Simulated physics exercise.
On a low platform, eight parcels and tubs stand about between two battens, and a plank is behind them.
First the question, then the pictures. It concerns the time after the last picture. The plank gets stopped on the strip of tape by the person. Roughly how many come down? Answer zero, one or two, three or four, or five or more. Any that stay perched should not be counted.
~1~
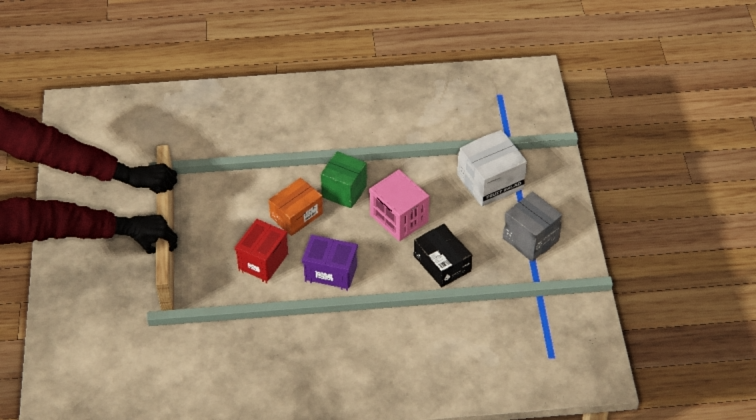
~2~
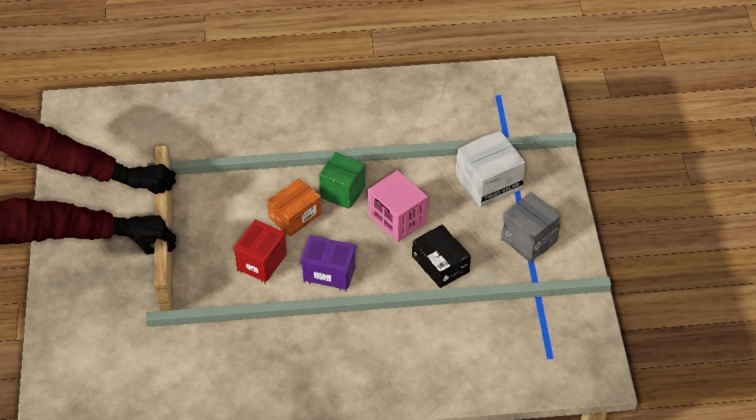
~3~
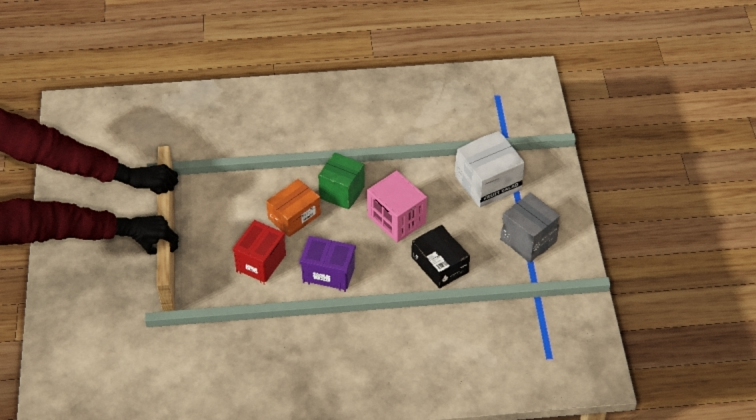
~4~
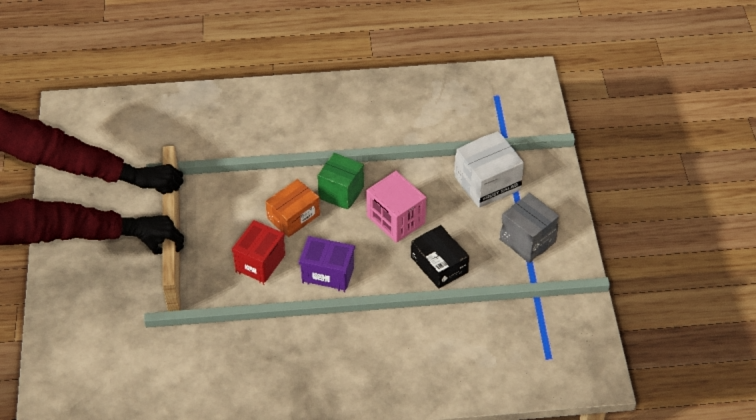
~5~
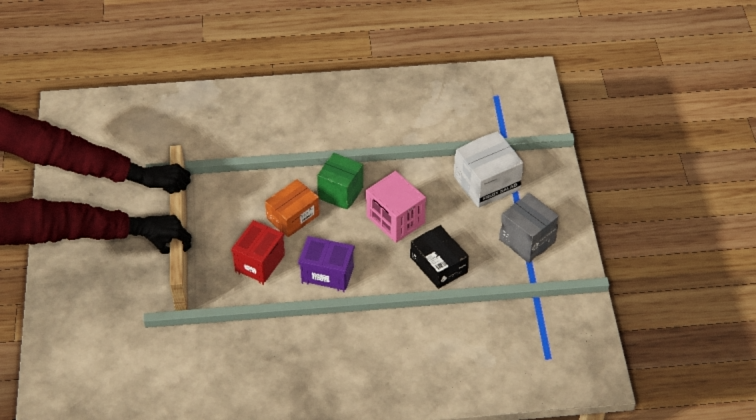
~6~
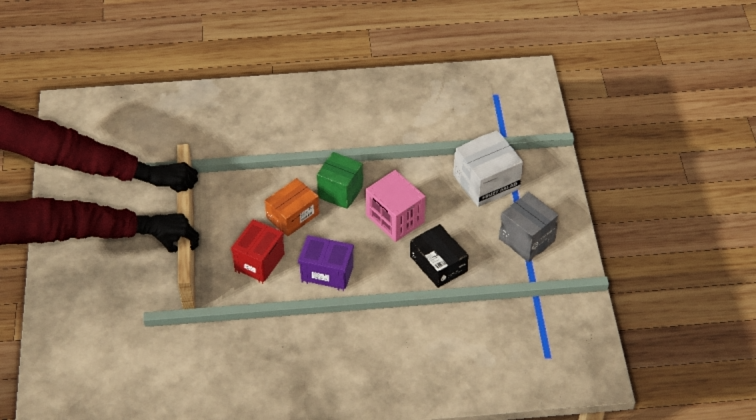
One or two.
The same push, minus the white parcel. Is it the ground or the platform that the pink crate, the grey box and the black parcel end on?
Obs.: Pink crate is not lost, grey box does drop, black parcel is not lost.
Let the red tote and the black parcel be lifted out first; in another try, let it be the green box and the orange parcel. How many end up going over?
That makes 1 fallen, then 1 fallen in the other try.
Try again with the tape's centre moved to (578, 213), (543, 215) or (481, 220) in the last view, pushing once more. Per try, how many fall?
In order, the counts are 8, 4 and 0.
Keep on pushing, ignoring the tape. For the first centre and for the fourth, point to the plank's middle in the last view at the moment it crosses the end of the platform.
(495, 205) and (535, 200).
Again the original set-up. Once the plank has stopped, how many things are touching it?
So the total is 4.
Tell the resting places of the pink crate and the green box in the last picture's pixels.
About (574, 197), and the other about (526, 151).
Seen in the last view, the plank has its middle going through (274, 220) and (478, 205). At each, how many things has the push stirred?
3, then 8.
Soon after, none off yet; grey box at rest near (529, 227); white parcel at rest near (488, 168); black parcel at rest near (439, 256).
Then, none off yet; grey box moved about its own width near (555, 228); white parcel moved about its own width near (517, 161); black parcel moved about its own width near (517, 255).
By the end, the number that fall off is one or two; fallen, grey box.
